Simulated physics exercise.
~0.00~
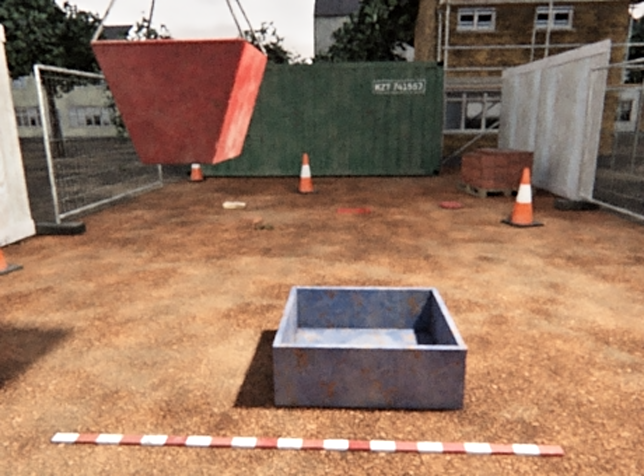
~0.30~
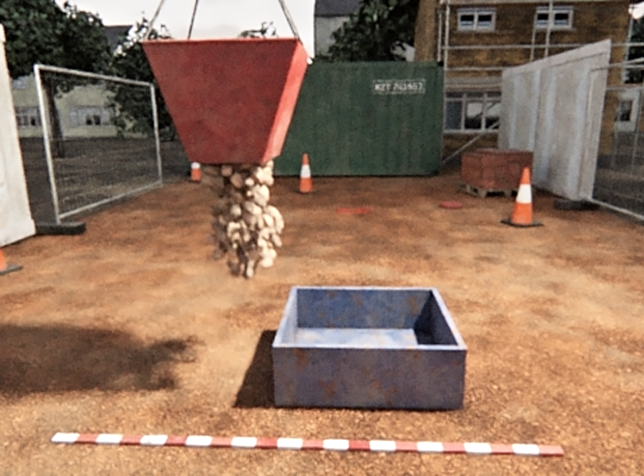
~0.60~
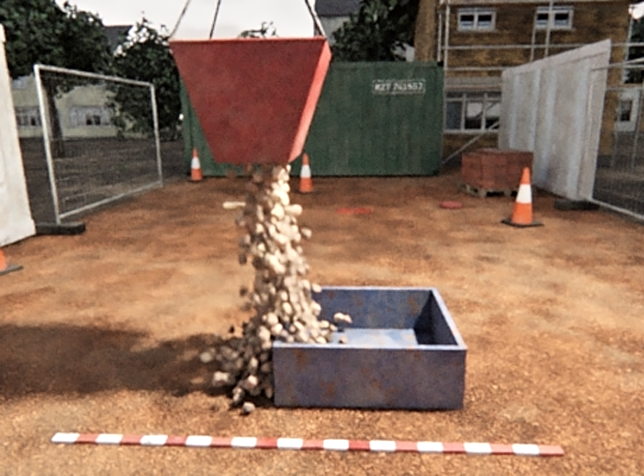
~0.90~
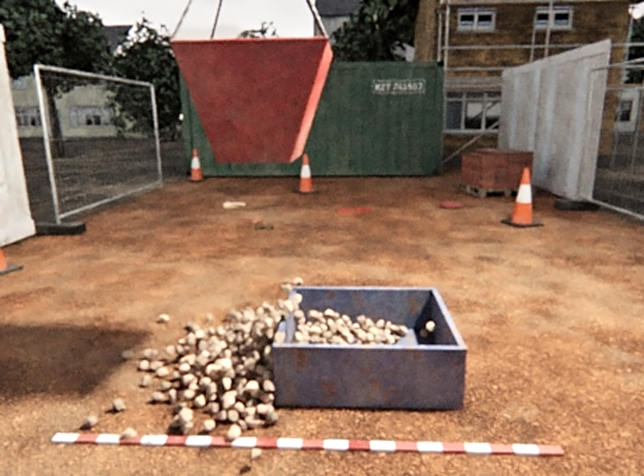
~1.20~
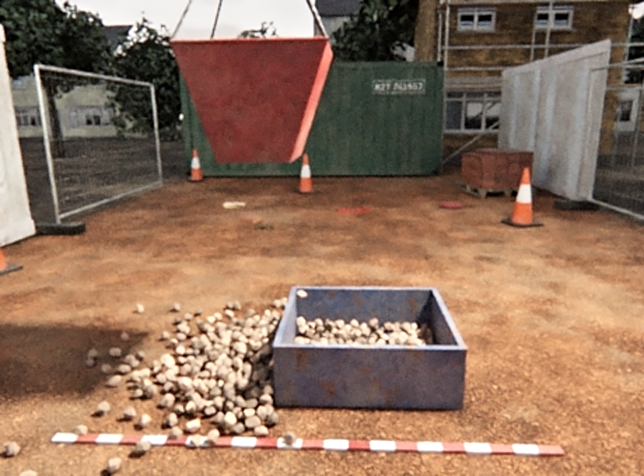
At first, a red skip hangs from cables at the upper left of a fenced dirt yard, with an open blue bin on the ground below and to its right. The skip moves right and pale stones begin pouring from its underside, before they are over the bin. It travels a little farther and stops, while the stream strikes the bin's left edge, splitting between the inside and the ground. The skip empties and stays put as stones spread and roll outward. Finally, the larger share lies heaped left of the bin, with a smaller layer inside it.
